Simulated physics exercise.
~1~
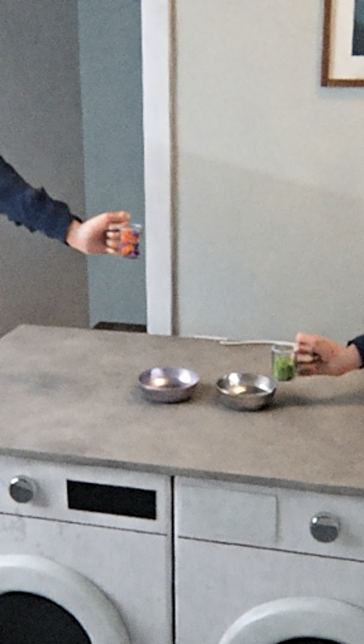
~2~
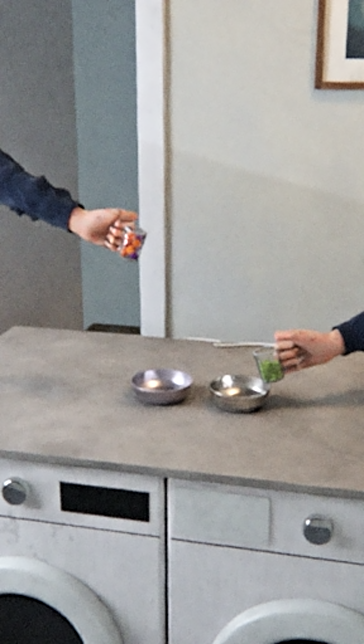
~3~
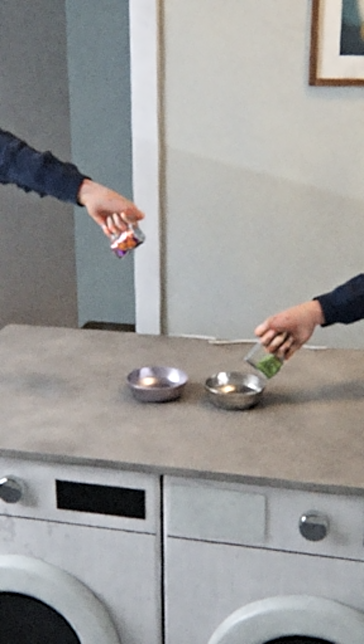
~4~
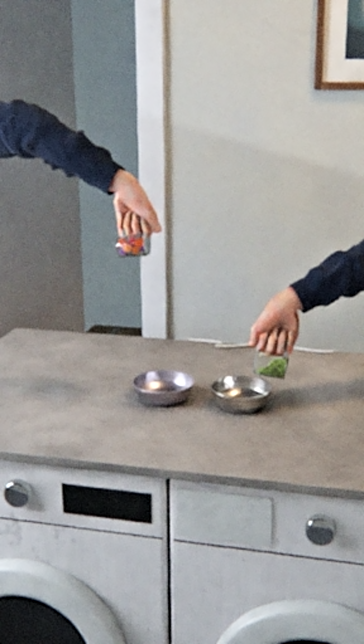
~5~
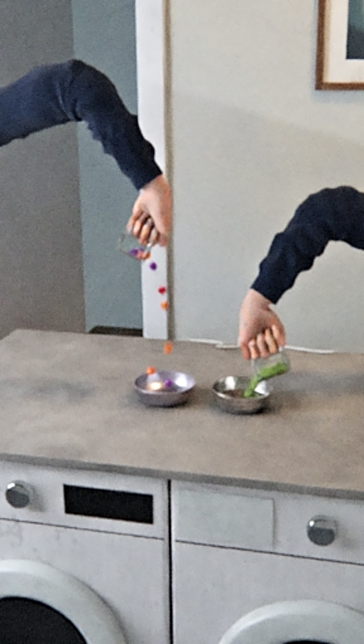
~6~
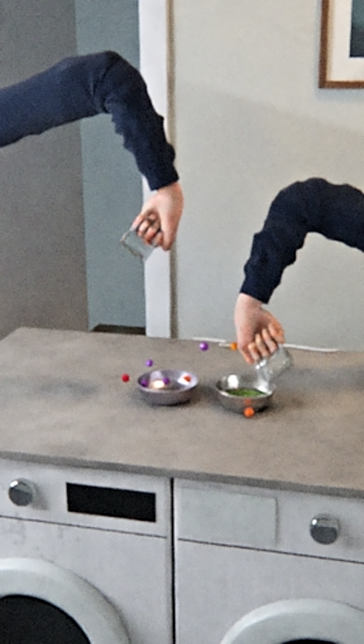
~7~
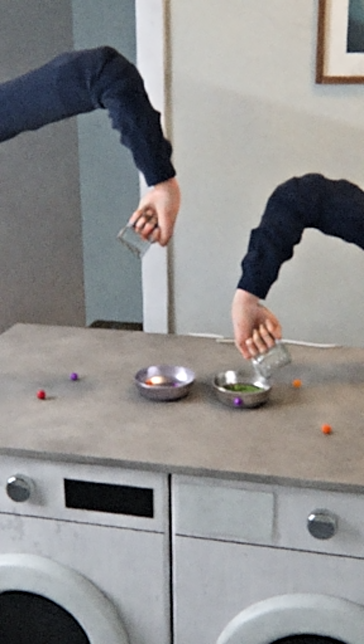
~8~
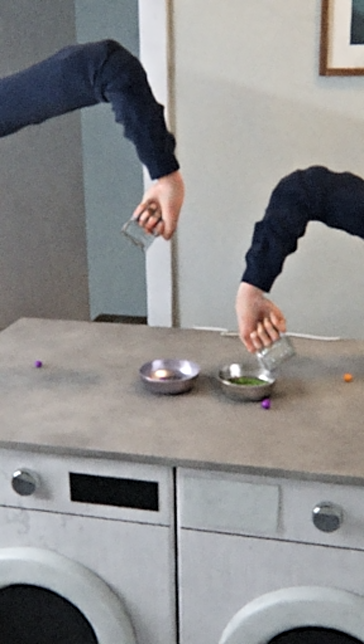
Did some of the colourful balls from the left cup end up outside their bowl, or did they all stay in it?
Some of them ended up outside. Several balls bounced out of the left bowl and across the counter, while the right bowl caught all of its green bits.
Two hands tipped small clear cups over two metal bowls on a grey counter. The colourful balls on the left dropped from higher up and many bounced out across the counter, while the green bits on the right all landed in their bowl.
